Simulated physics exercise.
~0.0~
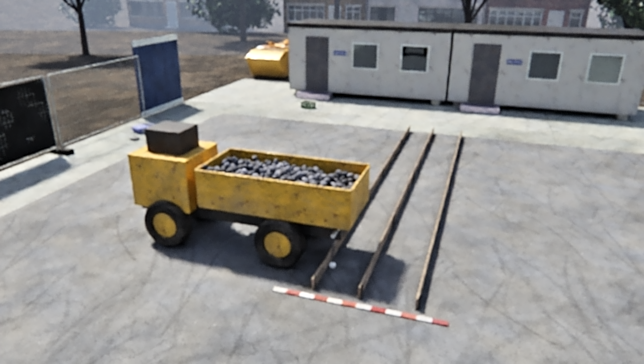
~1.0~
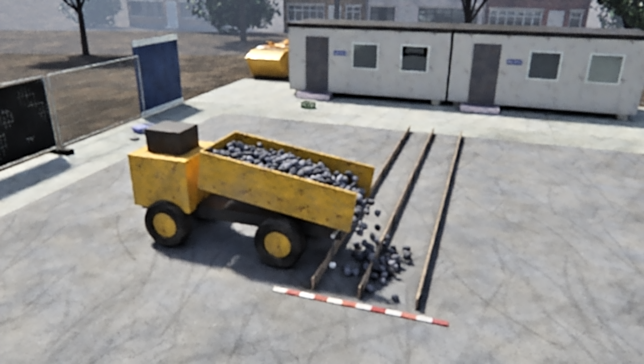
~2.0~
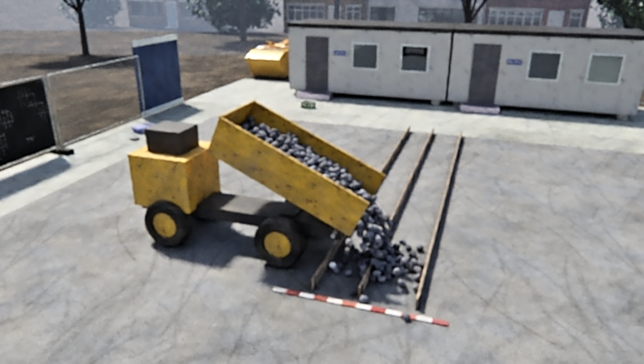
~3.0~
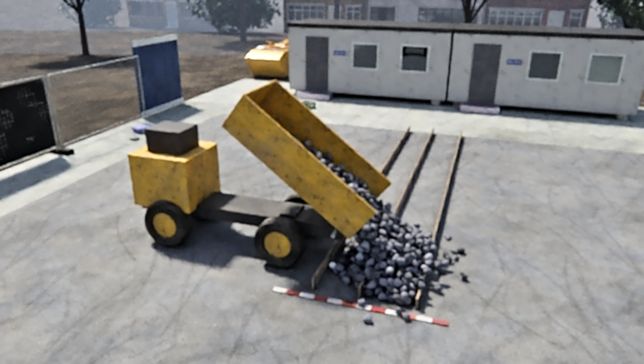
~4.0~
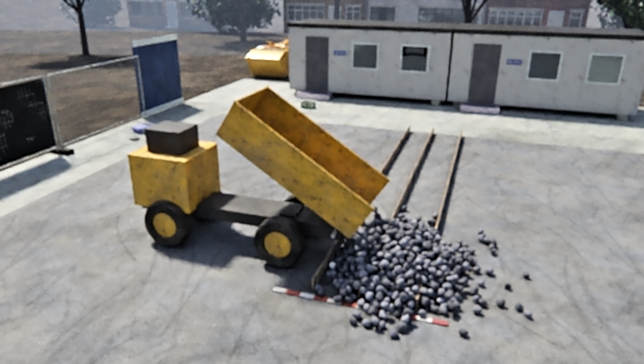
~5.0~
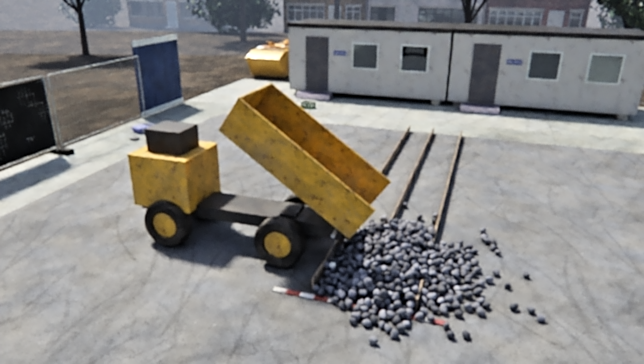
Yellow dump truck tipping its body and spilling dark rounded stones over planks on the ground, leaving a wide heap behind it.
